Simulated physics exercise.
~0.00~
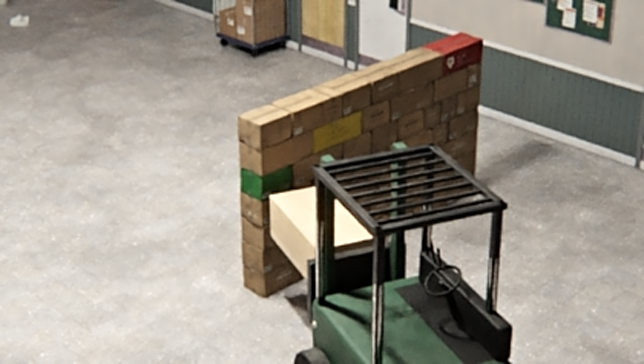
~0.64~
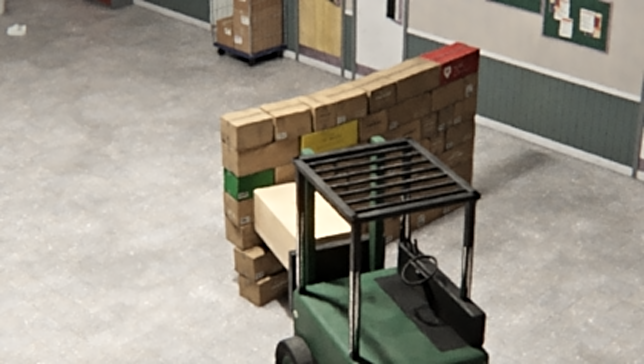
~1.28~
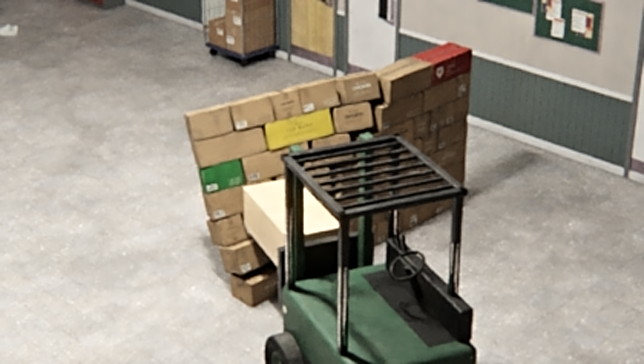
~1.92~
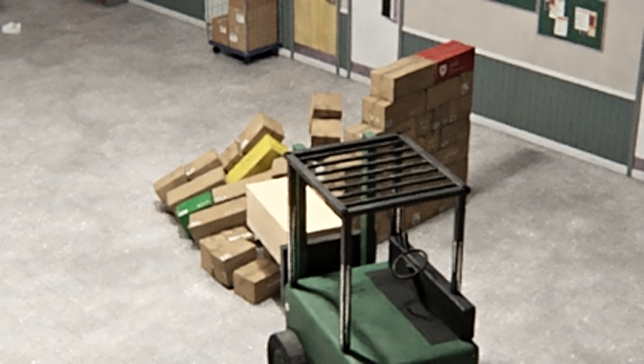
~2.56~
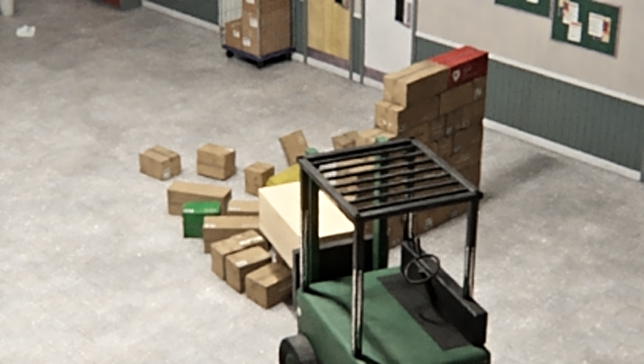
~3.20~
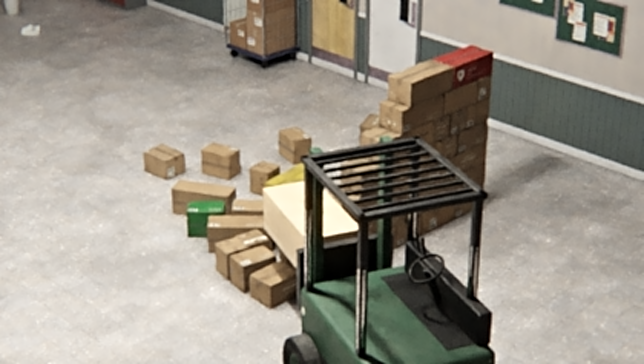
The clip opens on a free-standing wall of taped brown cartons, with a green, a yellow and a red one among them, as a green forklift holds a pale case against its face. The case pushes in, and the left part of the wall shifts and bows away from the machine. The upper rows on the left lean outward and gaps open between cartons. Then that side gives way, carrying the green and yellow cartons down with it. Cartons tumble and scatter across the floor. At the end the forklift stands still beside the heap, while the right part stays upright, topped by the red carton.
